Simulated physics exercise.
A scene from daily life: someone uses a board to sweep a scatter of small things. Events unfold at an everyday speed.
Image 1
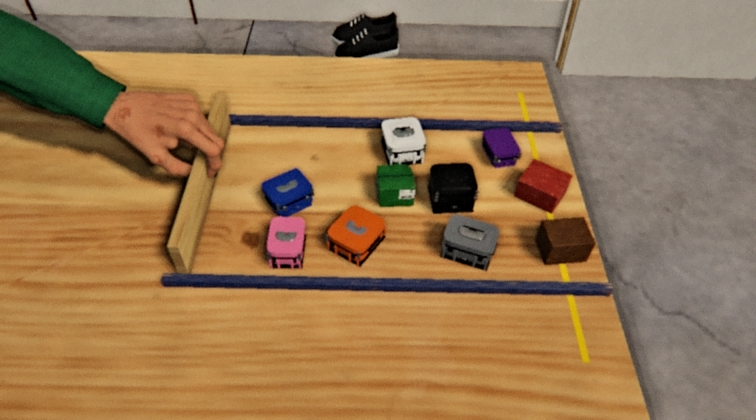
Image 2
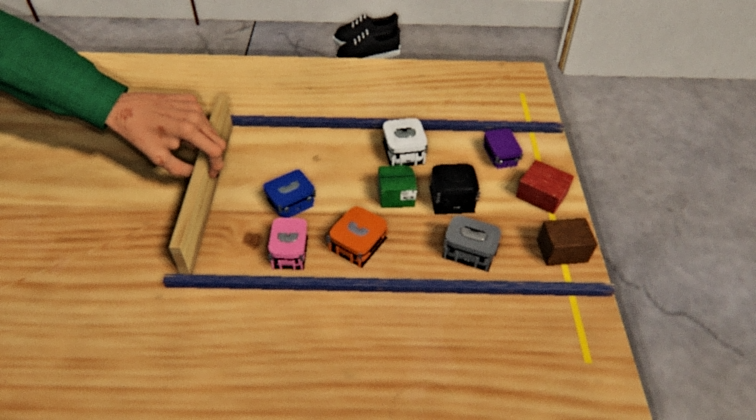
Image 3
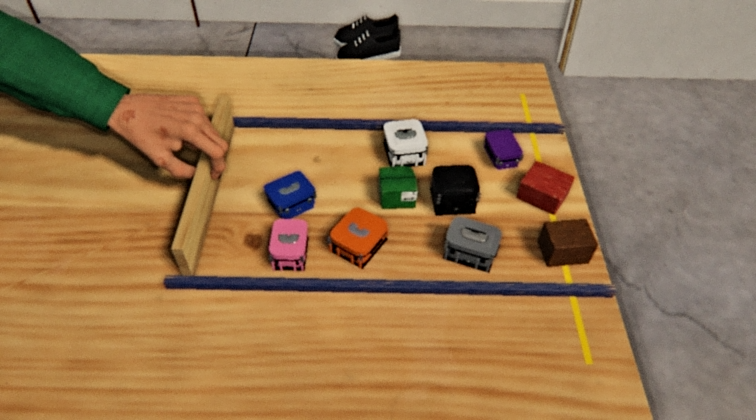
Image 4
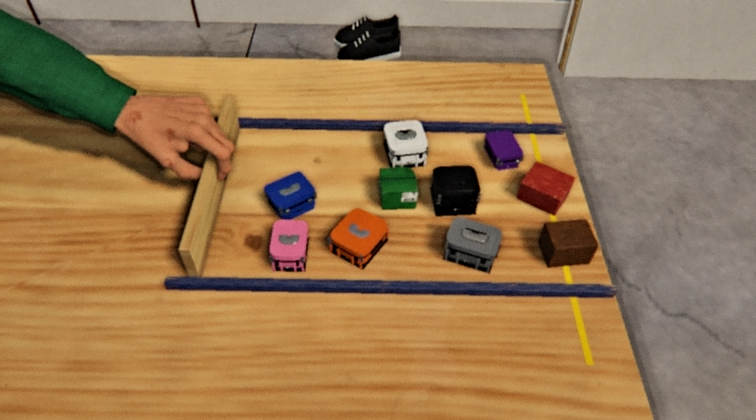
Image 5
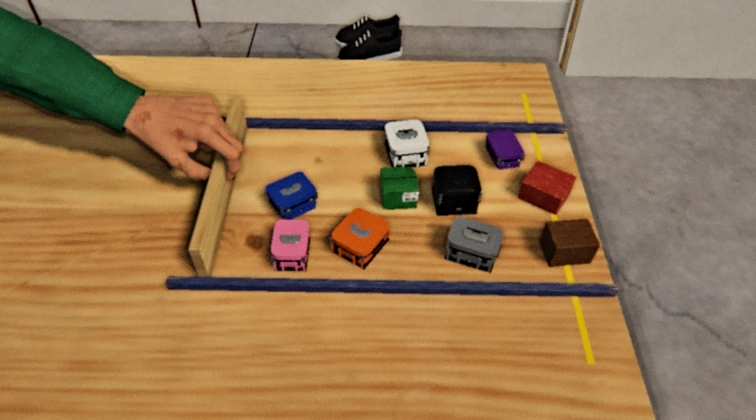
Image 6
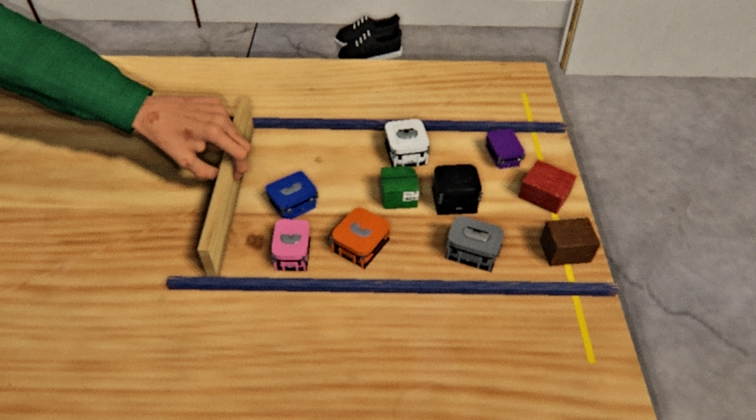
A hand in a green sleeve sliding a wooden board slightly right toward scattered small colourful cases and blocks on a wooden table.
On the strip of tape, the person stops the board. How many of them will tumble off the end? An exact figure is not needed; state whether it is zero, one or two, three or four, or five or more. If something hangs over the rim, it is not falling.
The edge claims five or more.
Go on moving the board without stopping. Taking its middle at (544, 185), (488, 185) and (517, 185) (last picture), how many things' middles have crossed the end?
7; 2; 4.
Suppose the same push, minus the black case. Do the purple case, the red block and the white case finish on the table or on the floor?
Purple case - gone, red block - gone, white case - safe.
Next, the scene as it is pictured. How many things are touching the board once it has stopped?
3 in contact.
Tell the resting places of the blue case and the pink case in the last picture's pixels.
For the blue case it's (578, 210), and for the pink case it's (584, 251).
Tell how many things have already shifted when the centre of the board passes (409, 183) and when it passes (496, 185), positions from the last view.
Respectively 8 and 10.
A little later, none off yet; brown block at rest near (569, 242); red block at rest near (547, 187); purple case at rest near (504, 150).
Next, none off yet; brown block shifted about its own width near (598, 244); red block shifted about its own width near (588, 183); purple case at rest near (504, 150).
When it is over, the number that fall off is five or more; down, orange case, green box, black case, grey case, purple case, red block and brown block.
